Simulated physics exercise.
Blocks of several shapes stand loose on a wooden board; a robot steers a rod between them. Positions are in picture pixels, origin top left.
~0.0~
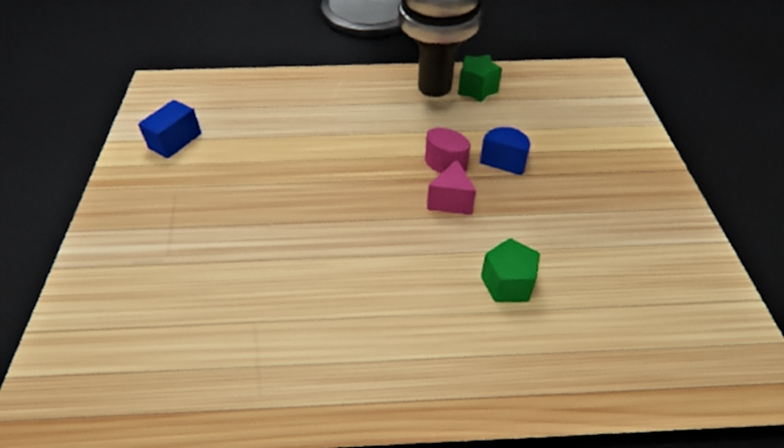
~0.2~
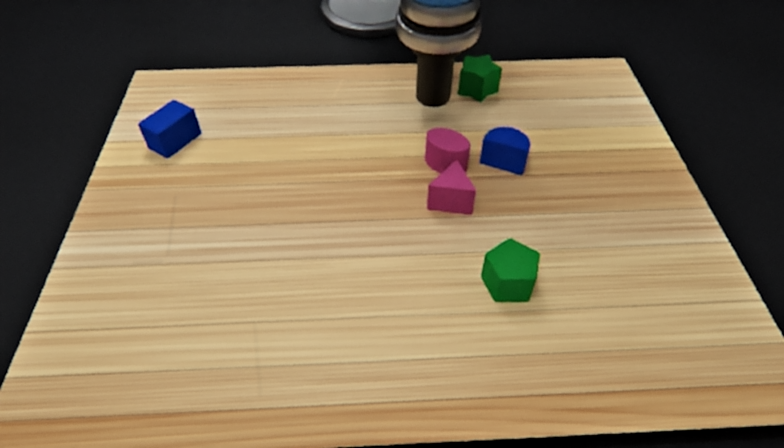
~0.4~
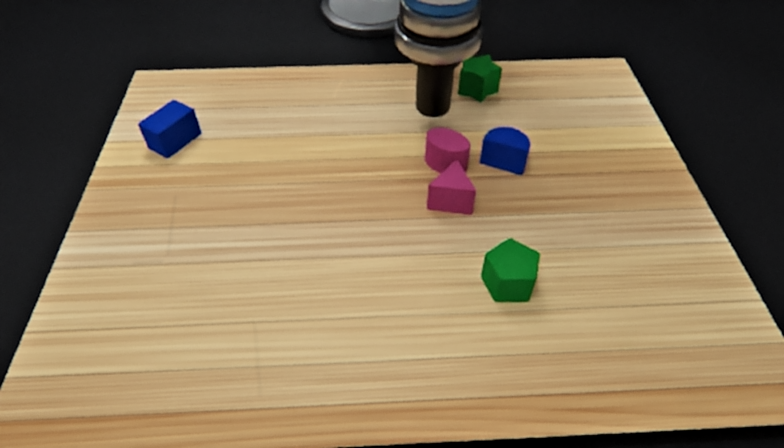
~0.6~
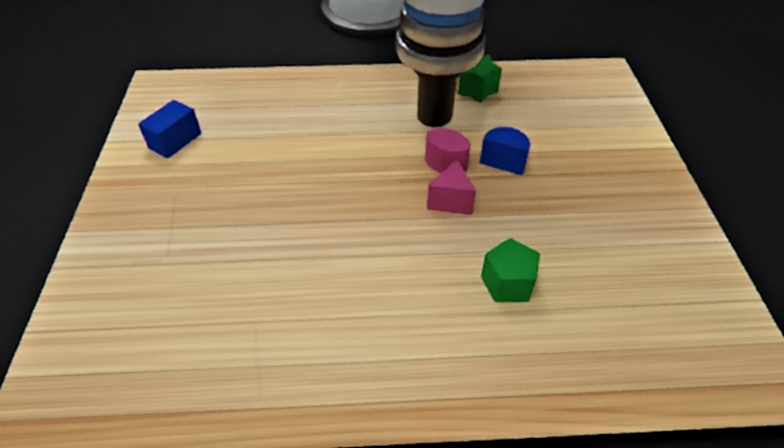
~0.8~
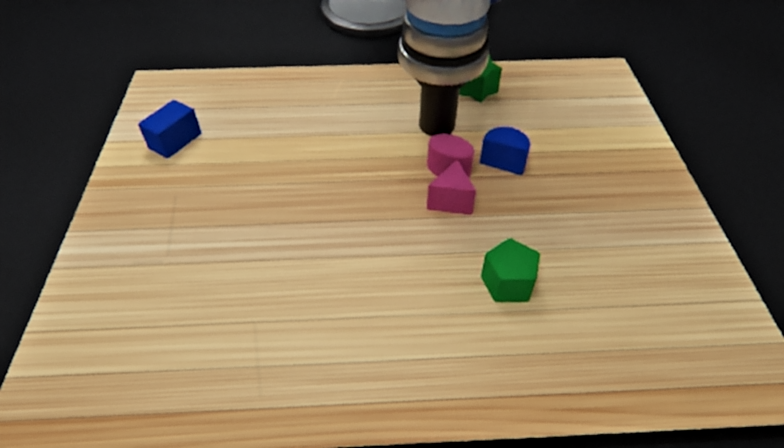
A pale wooden board lies against a dark background, seen from above at an angle by a camera that stays still. A blue block sits at the upper left, with pink round and triangular blocks, a blue half-round block and two green blocks toward the right. The robot's dark rod moves slowly down from the top edge and nudges the pink rounded block slightly, while the others stay put.
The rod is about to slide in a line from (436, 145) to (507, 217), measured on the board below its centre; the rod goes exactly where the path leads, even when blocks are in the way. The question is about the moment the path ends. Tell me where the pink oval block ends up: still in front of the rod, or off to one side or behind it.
When the path ends, it will sit ahead of the rod.
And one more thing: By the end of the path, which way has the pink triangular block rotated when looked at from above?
It spins with the clock.
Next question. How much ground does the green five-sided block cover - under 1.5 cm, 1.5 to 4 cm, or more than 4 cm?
My estimate: Under 1.5 cm.
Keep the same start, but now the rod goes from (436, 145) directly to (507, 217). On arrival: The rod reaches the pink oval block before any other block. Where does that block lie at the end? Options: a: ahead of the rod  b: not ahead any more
a
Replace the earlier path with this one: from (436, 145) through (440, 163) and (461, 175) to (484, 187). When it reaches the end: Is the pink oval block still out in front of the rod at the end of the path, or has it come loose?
When the path ends, it will sit ahead of the rod.
The first path, step by step. One third of the way, rod at (461, 149); pink oval block at (477, 166), turned 25° anticlockwise; pink triangular block at (463, 187), turned 55° clockwise.
Two thirds of the way, rod at (485, 173); pink oval block at (502, 193), turned 20° anticlockwise; pink triangular block at (469, 204), turned 100° clockwise.
At the end, rod at (511, 199); pink oval block at (528, 222), turned 15° anticlockwise; pink triangular block at (469, 205), turned 110° clockwise; blue half-round block in place; green five-sided block in place.
